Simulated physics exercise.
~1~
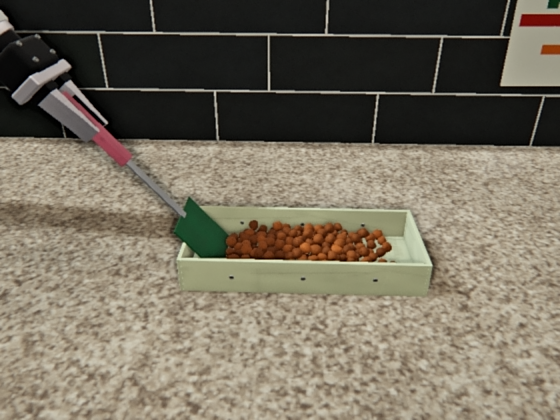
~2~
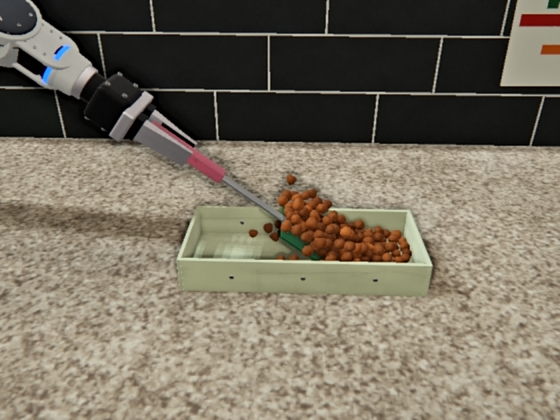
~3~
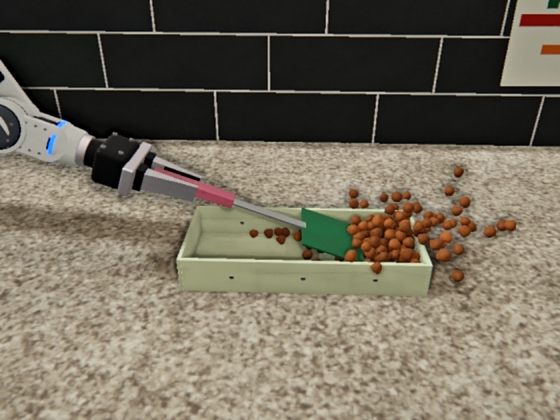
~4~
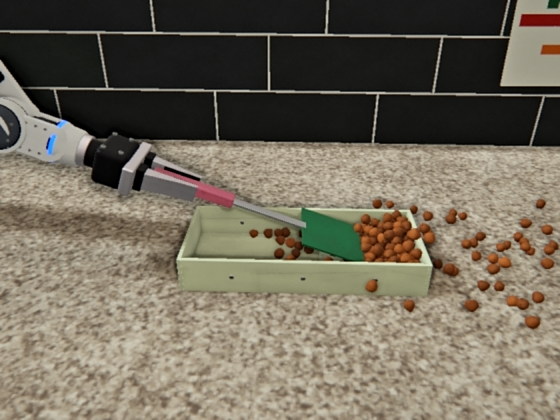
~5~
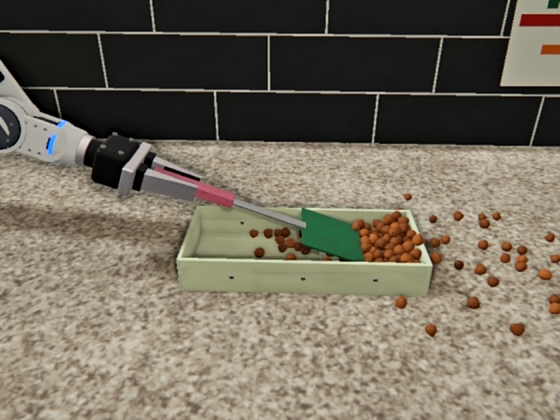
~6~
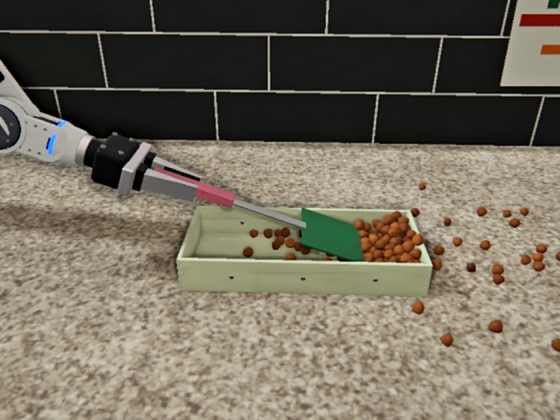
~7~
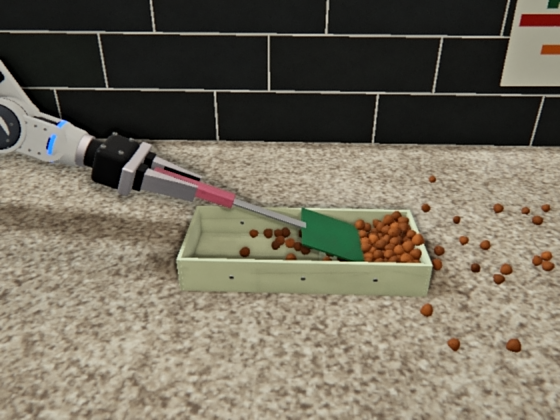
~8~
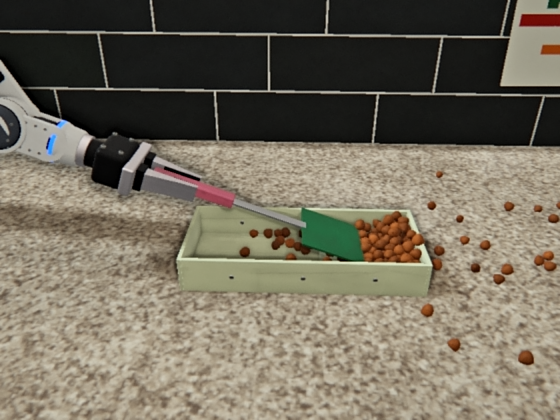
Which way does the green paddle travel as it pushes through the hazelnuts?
The paddle moves to the right, pushing the hazelnuts toward the right end of the tin.
